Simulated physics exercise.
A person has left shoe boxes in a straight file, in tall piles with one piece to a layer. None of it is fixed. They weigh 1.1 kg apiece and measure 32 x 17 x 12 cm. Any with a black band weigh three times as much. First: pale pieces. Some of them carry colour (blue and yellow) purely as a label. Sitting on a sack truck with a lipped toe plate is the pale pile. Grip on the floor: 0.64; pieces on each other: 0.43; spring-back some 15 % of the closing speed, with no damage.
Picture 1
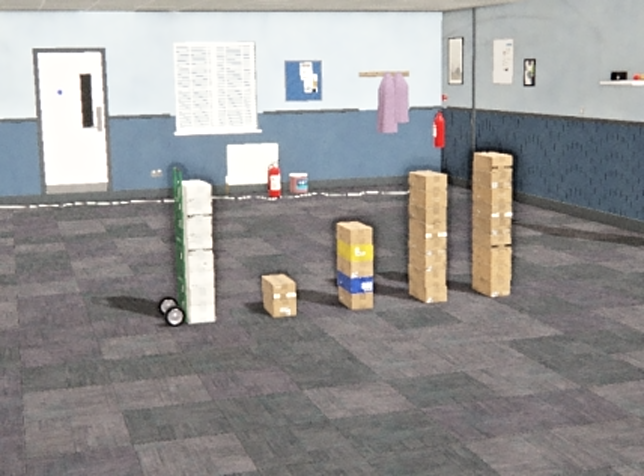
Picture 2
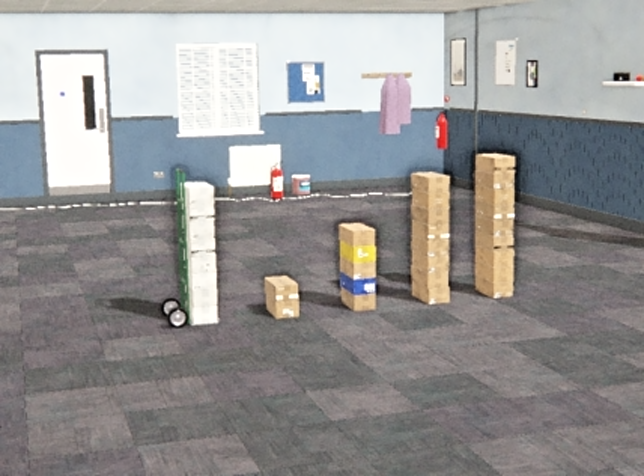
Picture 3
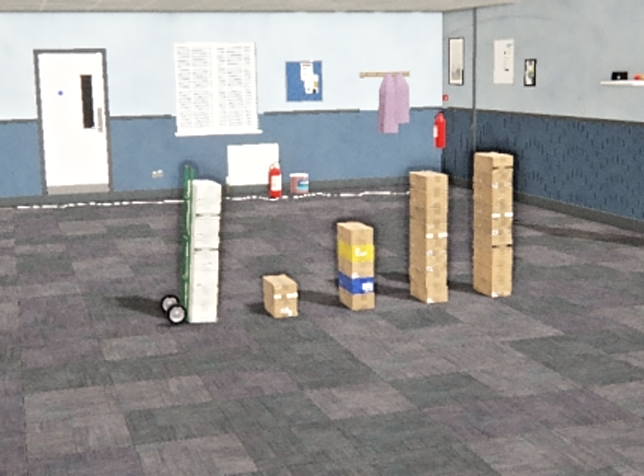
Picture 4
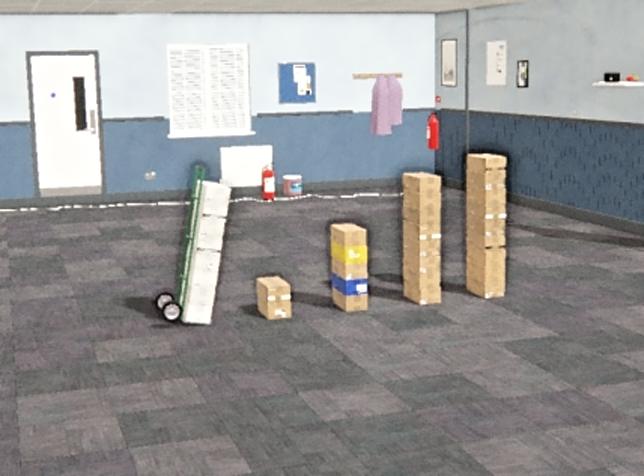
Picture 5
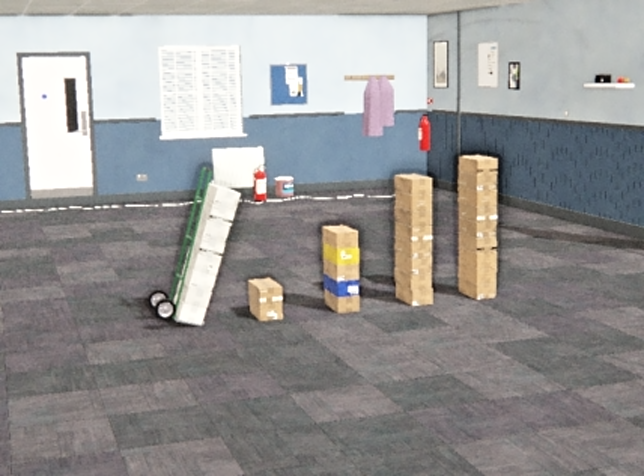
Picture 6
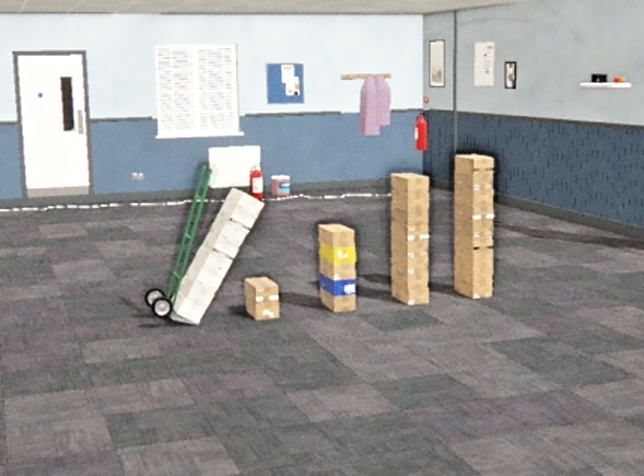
A green hand truck tilts to the right as its pale box stack leans further forward.
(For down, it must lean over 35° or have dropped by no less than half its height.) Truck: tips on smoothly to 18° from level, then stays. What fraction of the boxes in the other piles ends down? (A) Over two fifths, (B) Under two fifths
Under two fifths.
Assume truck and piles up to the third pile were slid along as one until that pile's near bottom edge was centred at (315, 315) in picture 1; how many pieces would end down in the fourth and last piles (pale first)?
Pile by pile, fourth 0 and last 0.
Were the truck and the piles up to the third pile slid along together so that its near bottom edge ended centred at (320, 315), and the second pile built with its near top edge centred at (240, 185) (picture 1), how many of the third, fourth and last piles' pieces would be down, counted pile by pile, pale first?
You'd get third 5, fourth 7 and last 0.
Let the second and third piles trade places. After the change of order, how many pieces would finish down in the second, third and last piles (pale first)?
Count of fallen pieces - second: 4; third: 0; last: 0.
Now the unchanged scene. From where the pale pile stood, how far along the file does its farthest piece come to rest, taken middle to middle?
About 110 cm along.
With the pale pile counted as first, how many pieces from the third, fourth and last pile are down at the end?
Pieces by pile: Third 0, fourth 0, last 0.
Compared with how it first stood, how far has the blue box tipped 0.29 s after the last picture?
0°.
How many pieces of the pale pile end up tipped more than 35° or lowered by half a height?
That makes 8 in all.
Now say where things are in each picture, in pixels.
In the first frame (each place is the centre of the face we see best), truck frame (181, 202) 0° forward; blue box (362, 285); yellow box (362, 253); the others all in place.
Truck frame (184, 203) 0° forward; blue box (365, 287), in the second frame.
Truck frame (191, 200) 4° forward, top of the pale pile leaning 4°; blue box (363, 286); the others all in place, in the third frame.
Truck frame (199, 200) 11° forward, top of the pale pile leaning 11°; yellow box (356, 255); the others all in place, in the fourth frame.
Truck frame (203, 201) 17° forward, top of the pale pile leaning 19°; yellow box (348, 257); the others all in place, in the fifth frame.
Truck frame (203, 199) 18° forward, top of the pale pile leaning 31°; blue box (345, 288); yellow box (344, 256); the others all in place, in the sixth frame.
Then, 0.06 s later than the last frame, 8 of the pale pile down; none of the 24 other boxes down.
Then, 0.29 s later than the last frame, 8 of the pale pile down; none of the 24 other boxes down, 1 disturbed.
Then, 0.47 s later than the last frame, 8 of the pale pile down; none of the 24 other boxes down, 5 disturbed; yellow box moved 35 mm; blue box moved 7 cm.
When it is over, 8 of the pale pile down; none of the 24 other boxes down, 5 disturbed; yellow box moved 30 mm; blue box moved 7 cm. That is 0 per cent. In pixels of the last frame, middles, yellow box near (341, 252), blue box near (346, 283).
